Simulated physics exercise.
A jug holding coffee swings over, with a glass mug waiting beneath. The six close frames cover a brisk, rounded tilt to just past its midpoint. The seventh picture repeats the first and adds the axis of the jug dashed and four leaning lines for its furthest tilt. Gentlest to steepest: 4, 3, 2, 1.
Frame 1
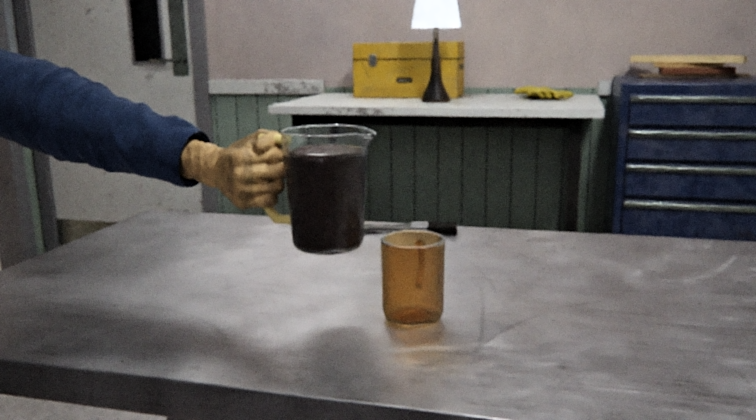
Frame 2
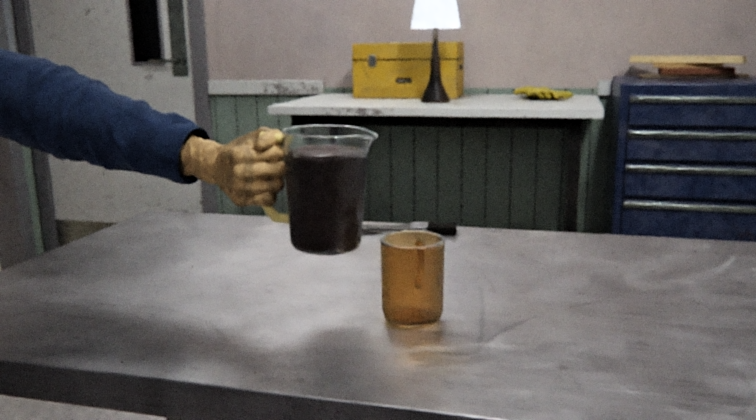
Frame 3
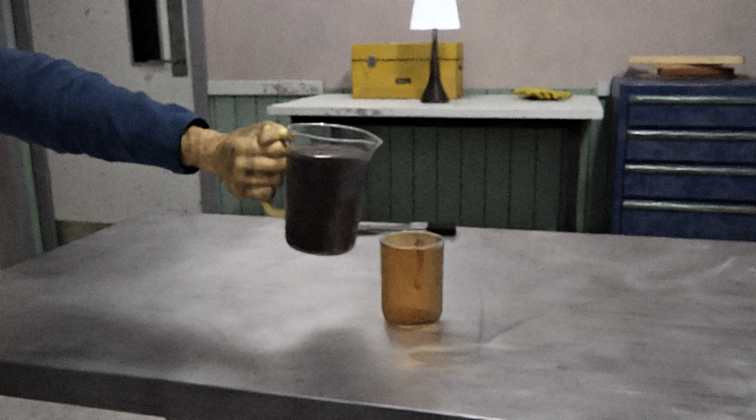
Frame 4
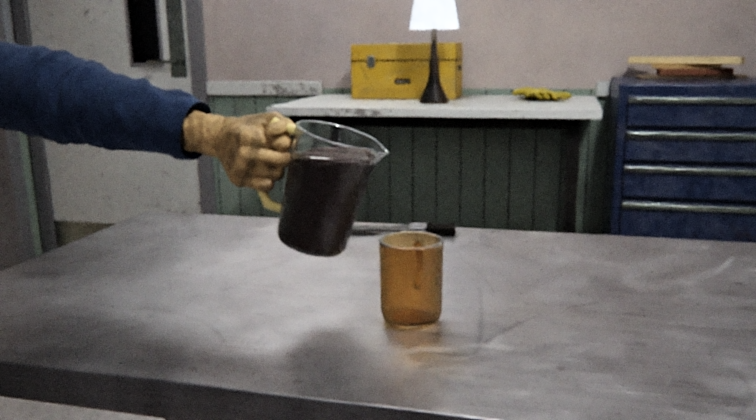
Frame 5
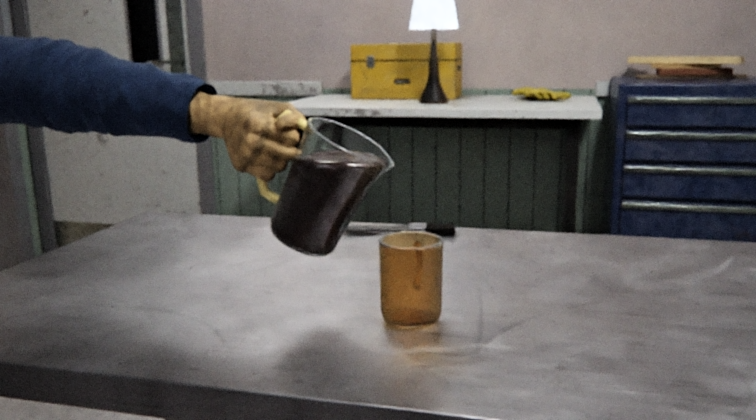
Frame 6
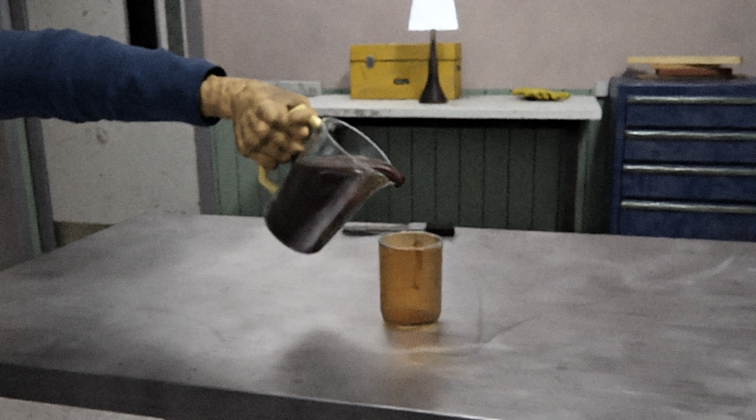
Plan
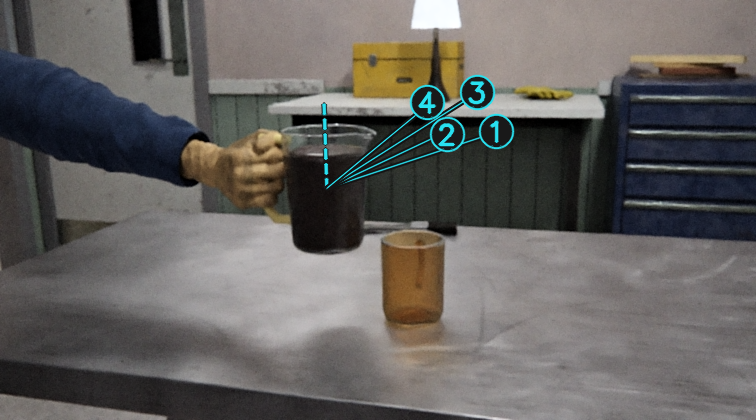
A gloved hand holding a clear jug of dark coffee above and to the left of an amber glass mug tilted it steadily to the right, until the coffee just came over the lip.
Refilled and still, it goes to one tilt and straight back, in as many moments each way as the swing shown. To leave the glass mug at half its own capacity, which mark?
The best line is 3.
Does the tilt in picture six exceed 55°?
No.
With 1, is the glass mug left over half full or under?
Over half.
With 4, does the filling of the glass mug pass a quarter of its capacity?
Yes, clearly.
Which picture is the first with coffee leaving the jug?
In picture 6.
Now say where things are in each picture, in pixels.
In the first frame, upright, lip at (374, 134); rim of the glass mug round (413, 238); nothing has left yet.
In the second frame, tipped about 2°, lip at (375, 136); nothing has left yet.
In the third frame, tipped about 8°, lip at (380, 142); nothing has left yet.
In the fourth frame, tipped about 17°, lip at (386, 152); nothing has left yet.
In the fifth frame, tipped about 28°, lip at (392, 166); nothing has left yet.
In the sixth frame, tipped about 39°, lip at (395, 181); coffee is over the lip, down to (399, 185).
In cyan, 1 at (480, 137); 2 at (430, 139); 3 at (463, 101); 4 at (415, 115).
With 1, the glass mug ends with about 87 % of what it can hold; 5 % of the coffee is spilt.
With 2, the glass mug ends with about 69 % of what it can hold; 3 % of the coffee is spilt.
With 3, the glass mug ends with about 51 % of what it can hold.
With 4, the glass mug ends with about 35 % of what it can hold.
